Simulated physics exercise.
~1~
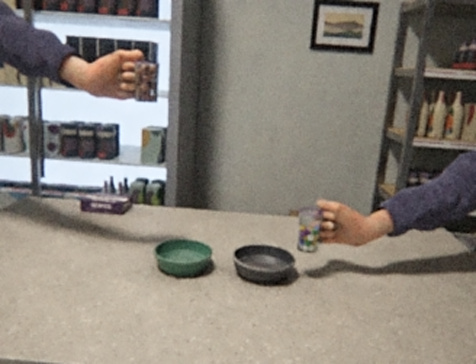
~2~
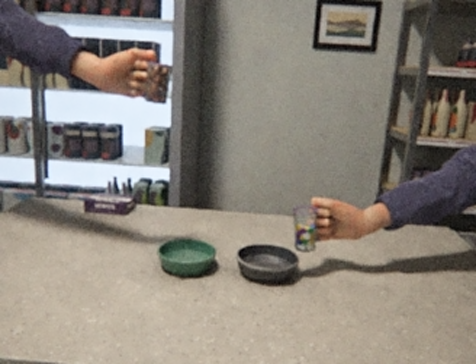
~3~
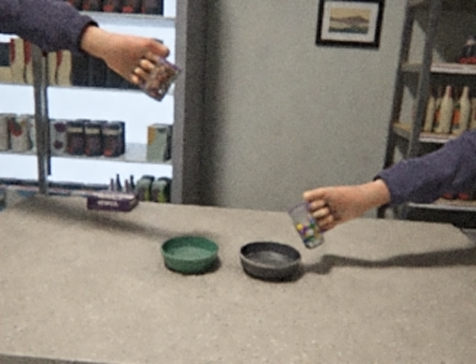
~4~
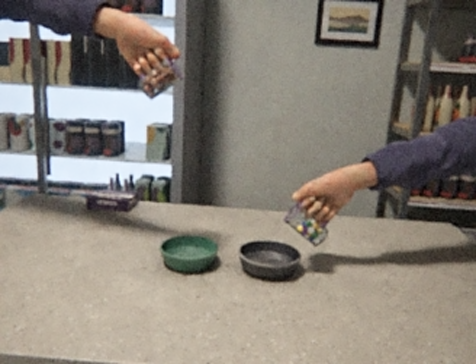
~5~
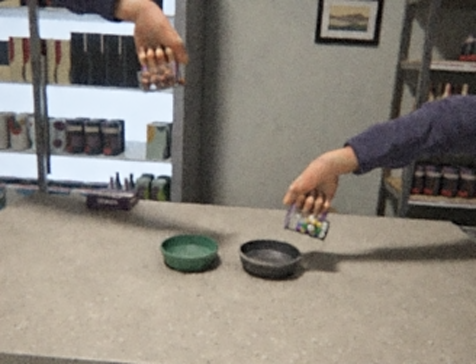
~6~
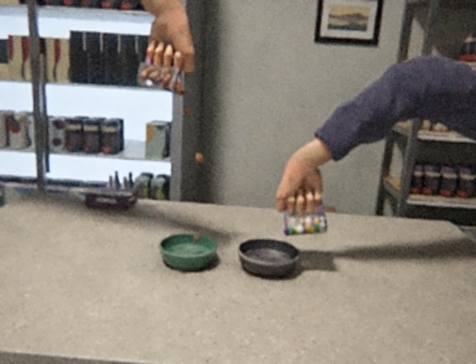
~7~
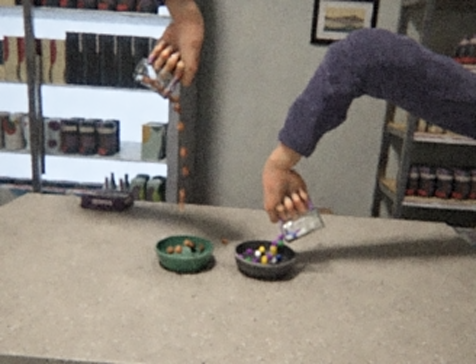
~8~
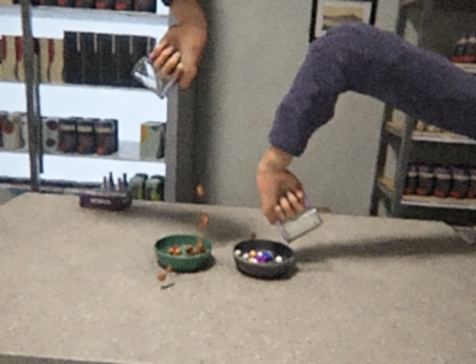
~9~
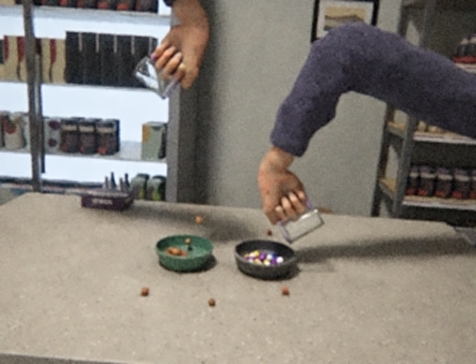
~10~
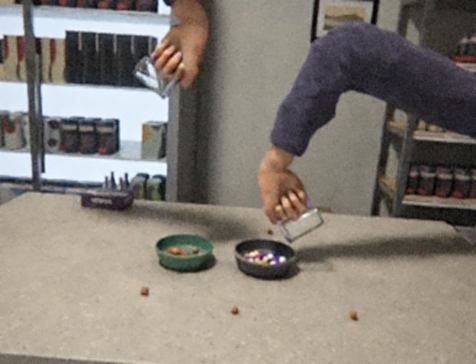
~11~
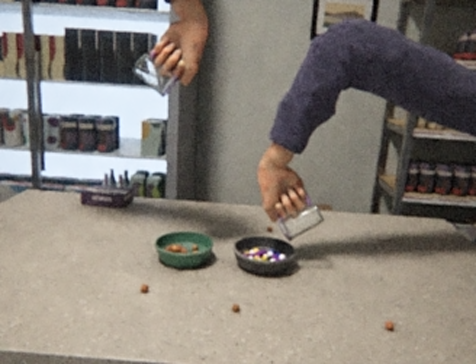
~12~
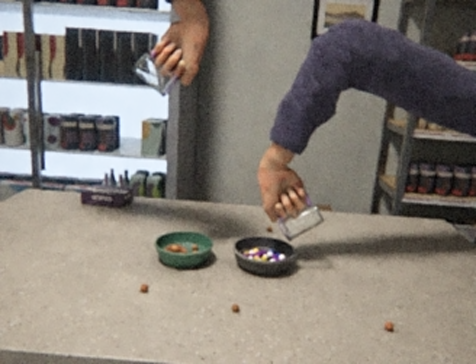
Two hands tip cups over dishes, and some pieces from the left scatter on the counter.
